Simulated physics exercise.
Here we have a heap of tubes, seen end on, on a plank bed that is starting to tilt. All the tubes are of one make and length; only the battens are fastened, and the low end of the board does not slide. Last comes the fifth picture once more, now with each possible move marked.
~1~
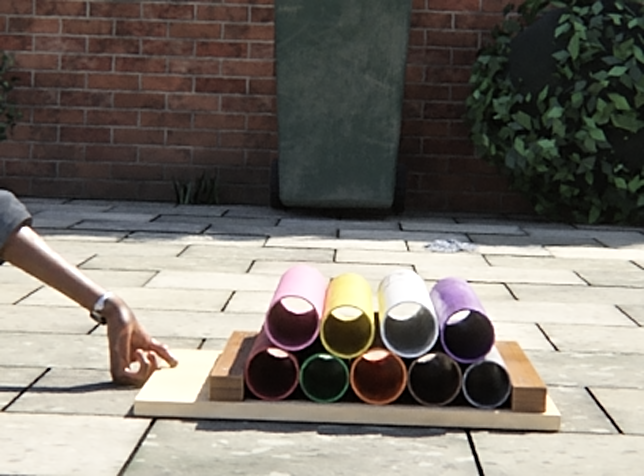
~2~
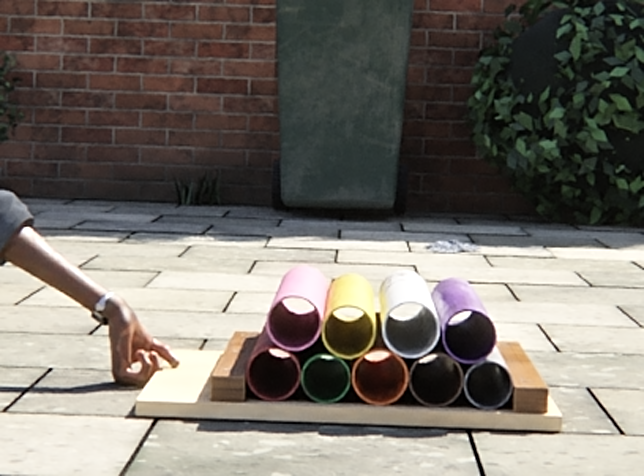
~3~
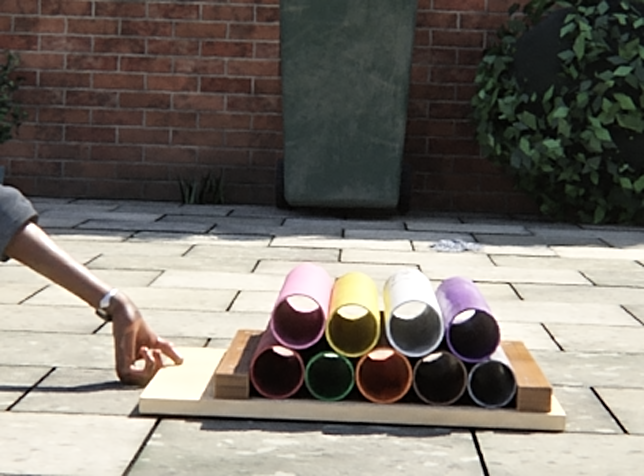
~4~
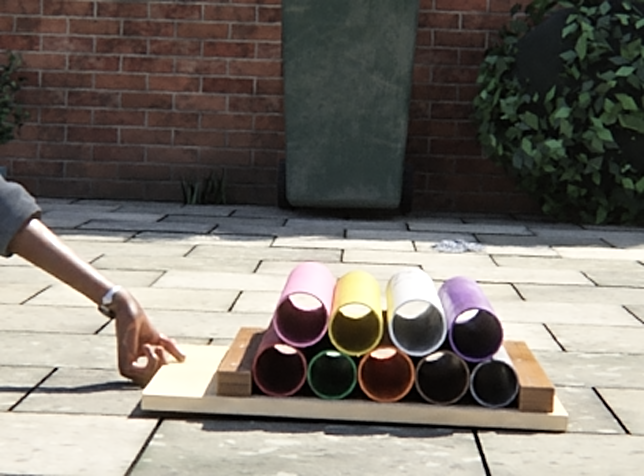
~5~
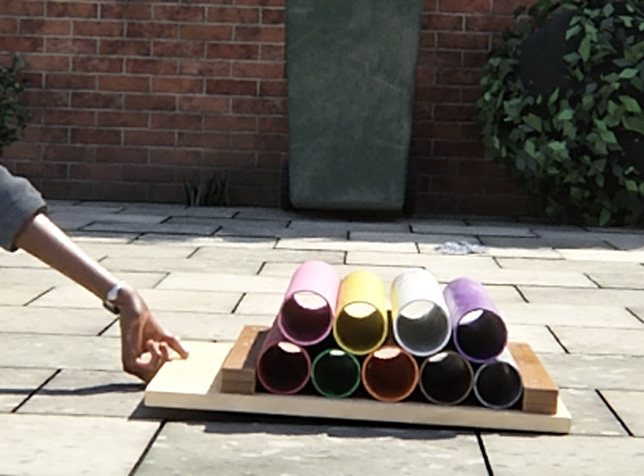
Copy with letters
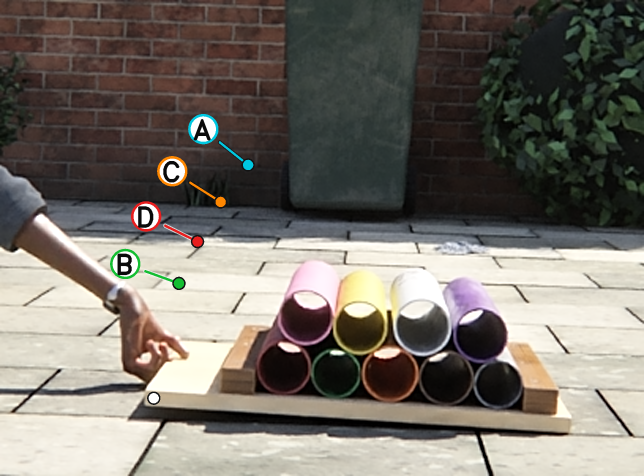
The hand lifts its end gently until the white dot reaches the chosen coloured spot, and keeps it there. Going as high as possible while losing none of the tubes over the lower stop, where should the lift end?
The answer is mark B.
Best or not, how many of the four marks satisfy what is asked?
One of them.
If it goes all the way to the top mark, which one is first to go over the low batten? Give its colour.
The purple one.
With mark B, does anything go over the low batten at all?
No.
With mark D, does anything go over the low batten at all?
Yes, at D.
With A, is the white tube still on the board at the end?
The white tube: No.
On the marked copy, A at (248, 165); B at (179, 283); C at (221, 202); D at (197, 241); the white dot at (154, 398).
Taking B. A third of the way, board at 13°.
Two thirds of the way, board at 18°.
When it is over, board at 18°, none over the low batten.
As for the rest, A four over the low batten (yellow, pink, purple, white); C four over the low batten (yellow, pink, purple, white); D four over the low batten (yellow, pink, purple, white).
